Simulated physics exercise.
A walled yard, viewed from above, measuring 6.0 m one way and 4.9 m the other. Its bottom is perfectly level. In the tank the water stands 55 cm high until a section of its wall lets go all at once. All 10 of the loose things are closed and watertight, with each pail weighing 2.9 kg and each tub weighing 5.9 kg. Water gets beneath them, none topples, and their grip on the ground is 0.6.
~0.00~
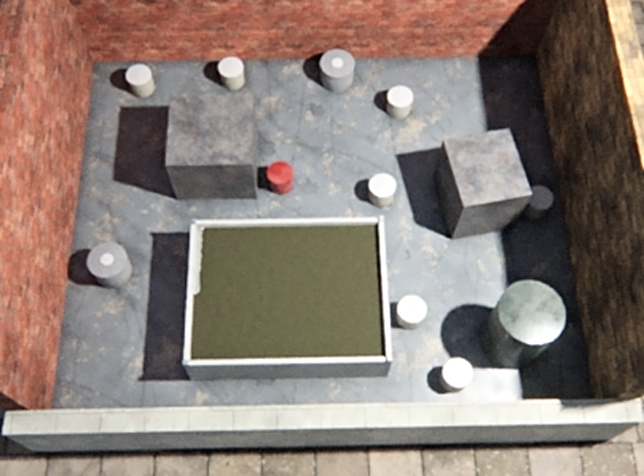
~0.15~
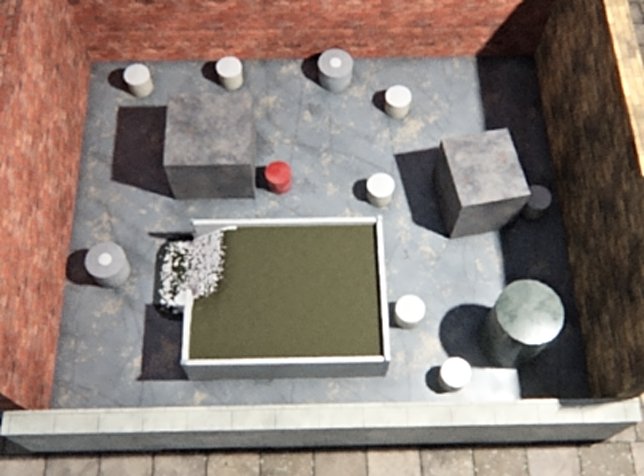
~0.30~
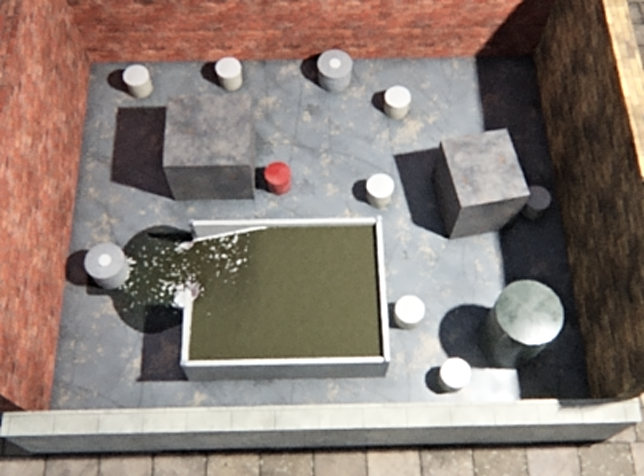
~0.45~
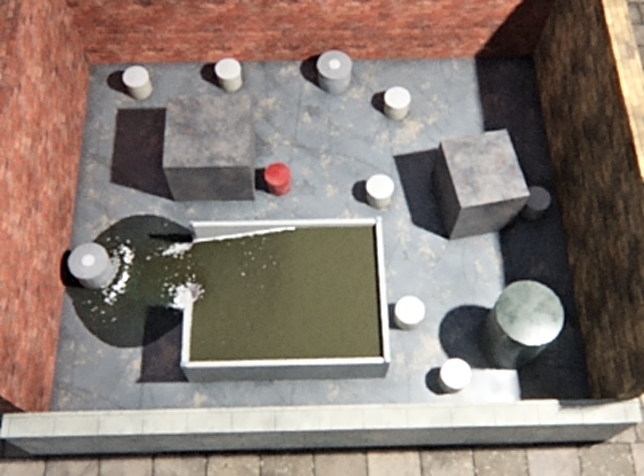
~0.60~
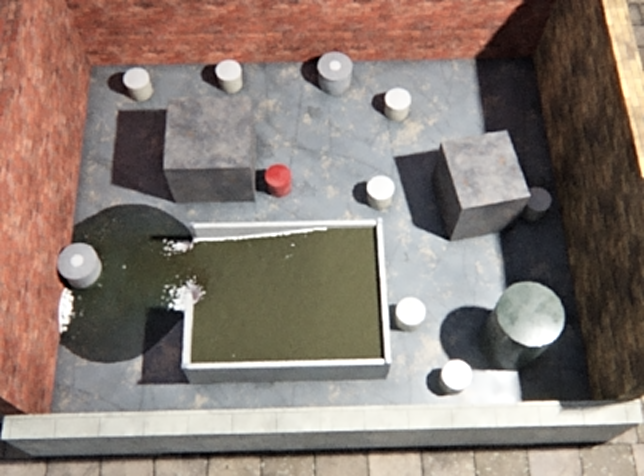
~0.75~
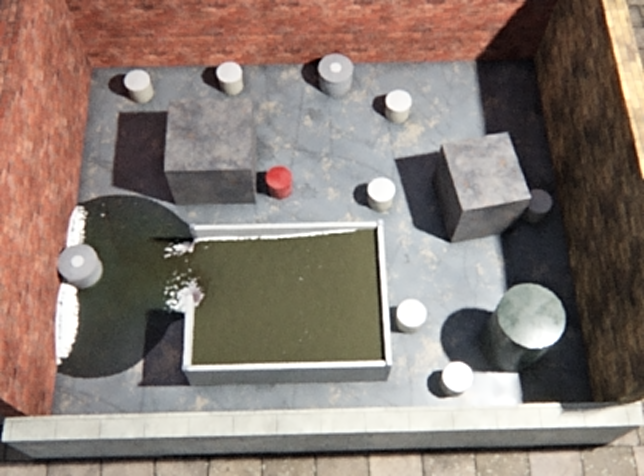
In a brick-walled yard, water burst from the left side of a low tank and spread across the floor to the left wall, pushing one gray drum along while the red pail stayed put.
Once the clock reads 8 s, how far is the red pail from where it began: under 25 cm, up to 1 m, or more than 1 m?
It keeps its spot.
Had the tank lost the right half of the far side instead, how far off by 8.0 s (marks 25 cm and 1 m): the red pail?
Under that change, the red pail covers a big distance.
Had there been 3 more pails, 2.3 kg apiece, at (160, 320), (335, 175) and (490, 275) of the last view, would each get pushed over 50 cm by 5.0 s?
Answers, first to last: Exceeding, not exceeding, not exceeding.
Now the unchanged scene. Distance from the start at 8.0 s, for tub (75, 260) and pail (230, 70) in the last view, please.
In that order: 500 cm, 350 cm.
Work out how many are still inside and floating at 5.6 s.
3 of them.
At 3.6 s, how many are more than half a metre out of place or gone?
The count is 3.
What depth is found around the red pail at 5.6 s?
Around 1 cm.
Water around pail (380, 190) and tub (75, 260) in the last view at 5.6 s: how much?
Depths: Near 2 cm, then near 3 cm.
After 1.6 s the red pail is near (279, 177), 0.0 m from its start, aground; 1 afloat.
After 3.6 s the red pail is near (279, 177), 0.0 m from its start, aground; 2 afloat.
After 5.6 s the red pail is near (279, 177), 0.0 m from its start, aground; 3 afloat.
After 8.0 s the red pail is near (279, 177), 0.0 m from its start, aground; 8 afloat.
